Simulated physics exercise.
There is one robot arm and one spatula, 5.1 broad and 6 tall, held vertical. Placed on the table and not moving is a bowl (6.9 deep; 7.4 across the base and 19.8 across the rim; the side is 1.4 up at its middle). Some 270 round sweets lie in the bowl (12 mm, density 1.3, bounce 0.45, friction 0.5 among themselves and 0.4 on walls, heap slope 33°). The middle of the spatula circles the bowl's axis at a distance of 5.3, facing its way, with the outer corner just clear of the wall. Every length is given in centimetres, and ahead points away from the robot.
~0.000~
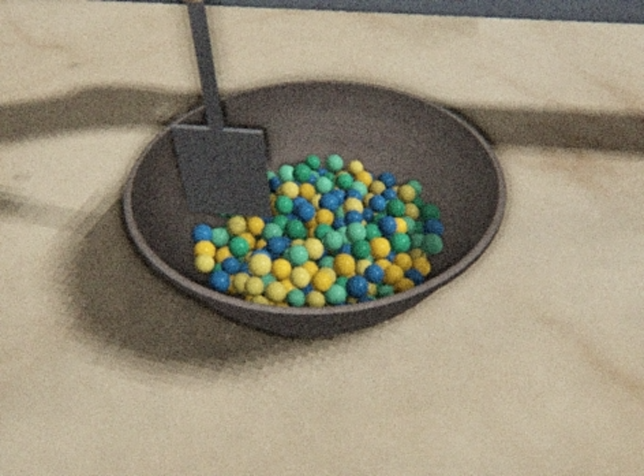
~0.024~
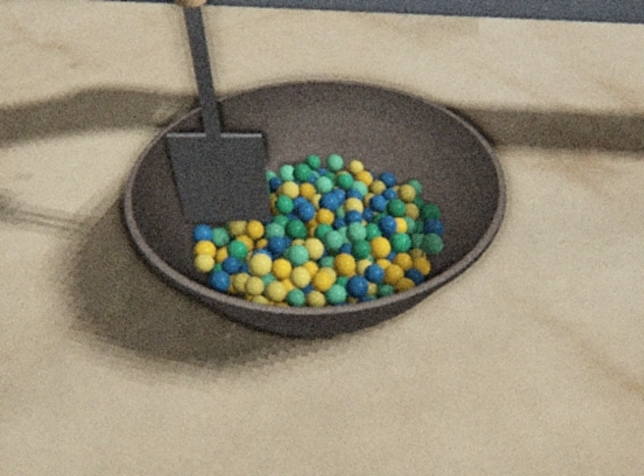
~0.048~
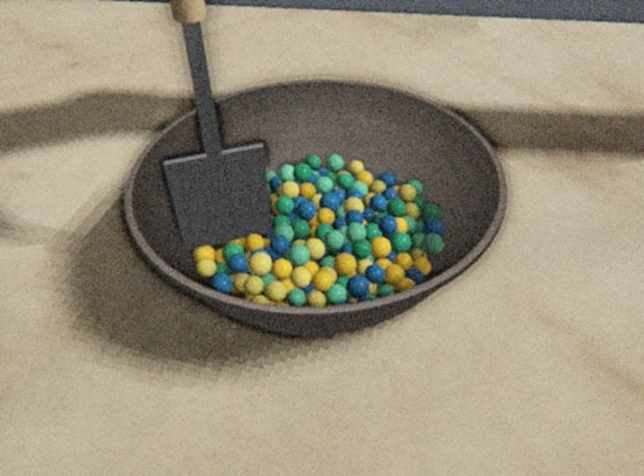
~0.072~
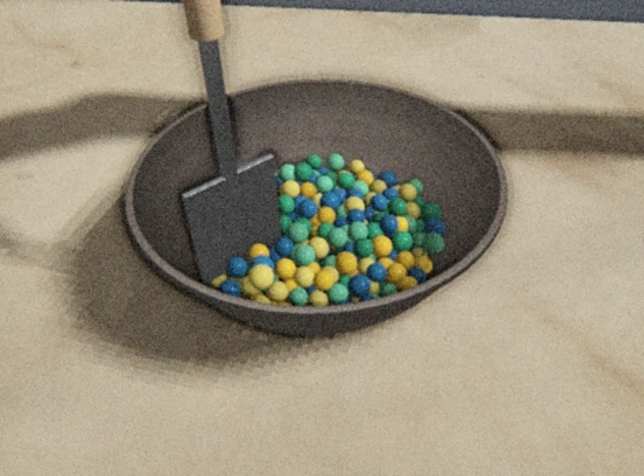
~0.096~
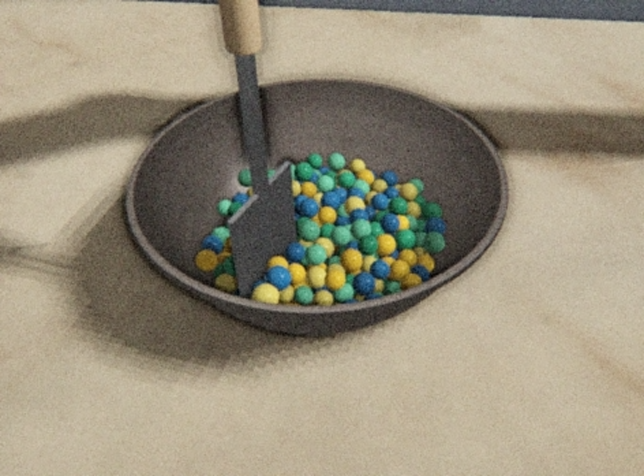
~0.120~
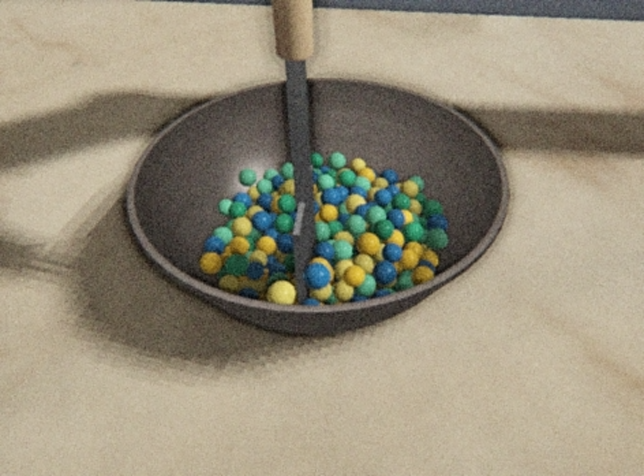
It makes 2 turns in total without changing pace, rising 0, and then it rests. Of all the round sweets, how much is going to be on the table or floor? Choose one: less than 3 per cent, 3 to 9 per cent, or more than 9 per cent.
The share is more than 9 per cent.
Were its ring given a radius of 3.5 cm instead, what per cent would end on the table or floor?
Near 20 %.
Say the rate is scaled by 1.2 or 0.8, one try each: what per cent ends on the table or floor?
First try close to 40, second close to 25, in per cent.
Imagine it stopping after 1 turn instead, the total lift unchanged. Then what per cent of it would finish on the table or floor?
Then roughly 15 percent.
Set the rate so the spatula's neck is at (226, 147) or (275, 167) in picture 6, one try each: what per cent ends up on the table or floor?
First try: Around 5 %; second try: Around 20 %.
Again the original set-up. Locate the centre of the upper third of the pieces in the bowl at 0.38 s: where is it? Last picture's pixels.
Roughly at (226, 183).
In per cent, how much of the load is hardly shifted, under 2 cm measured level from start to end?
Some 30 per cent.
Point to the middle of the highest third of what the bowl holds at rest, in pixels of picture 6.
About (296, 278).
After 0.38 s, 337° round, highest piece 11 above the table; 240 in the bowl, 10 on the table or floor, 19 in flight or on the tool.
After 0.64 s, 220° round, highest piece 9 above the table; 211 in the bowl, 53 on the table or floor, 5 in flight or on the tool.
After 0.97 s, 0° round, highest piece 6 above the table; 197 in the bowl, 72 on the table or floor.
After 1.67 s, 0° round, highest piece 5 above the table; 197 in the bowl, 72 on the table or floor.
In the end, 197 in the bowl, 72 on the table or floor. That is 27 % on the table or floor.
